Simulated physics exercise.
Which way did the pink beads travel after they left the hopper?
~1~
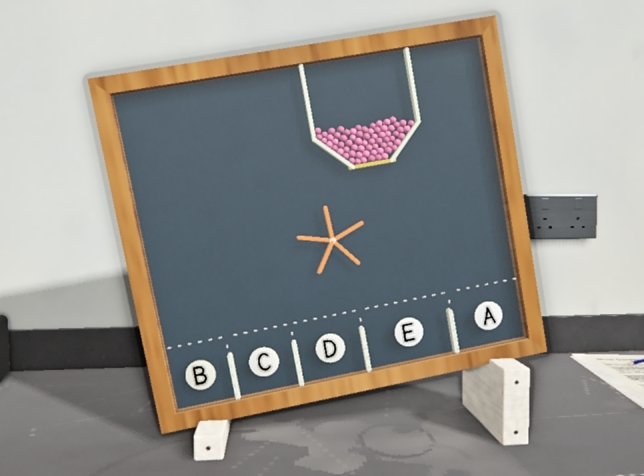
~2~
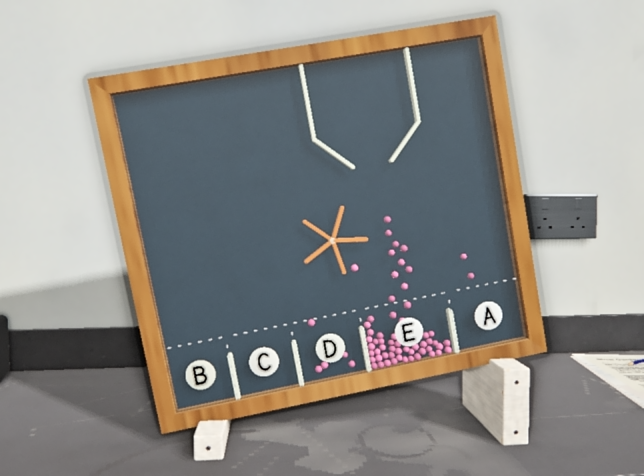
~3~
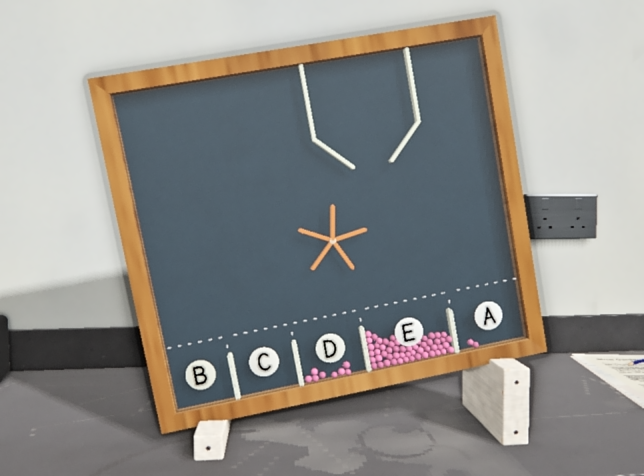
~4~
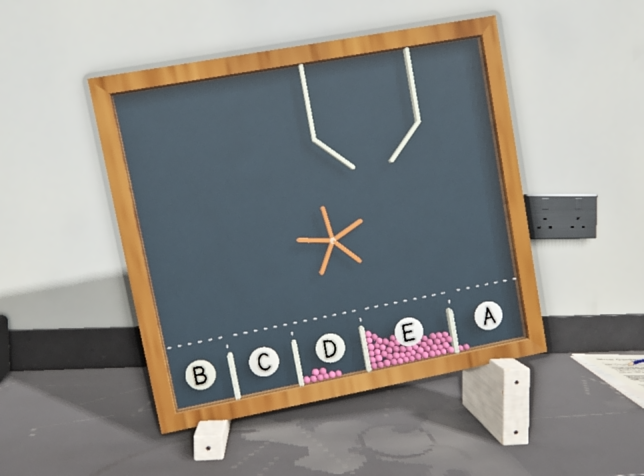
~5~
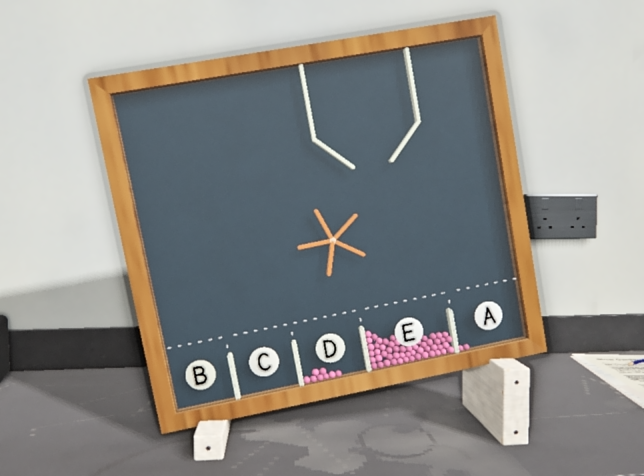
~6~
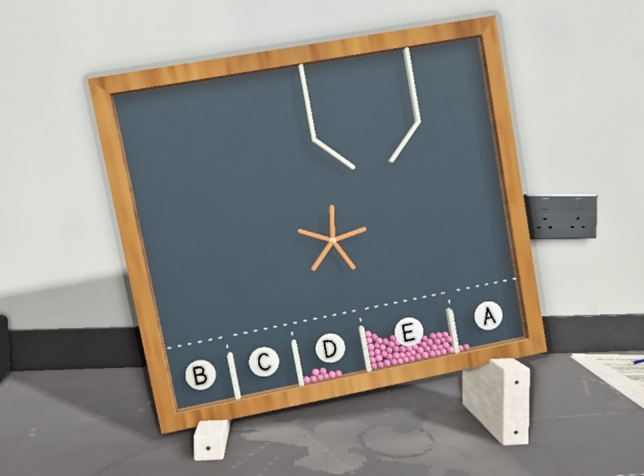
The pink beads moved down the board, dropping from the hopper into the bins along the bottom.
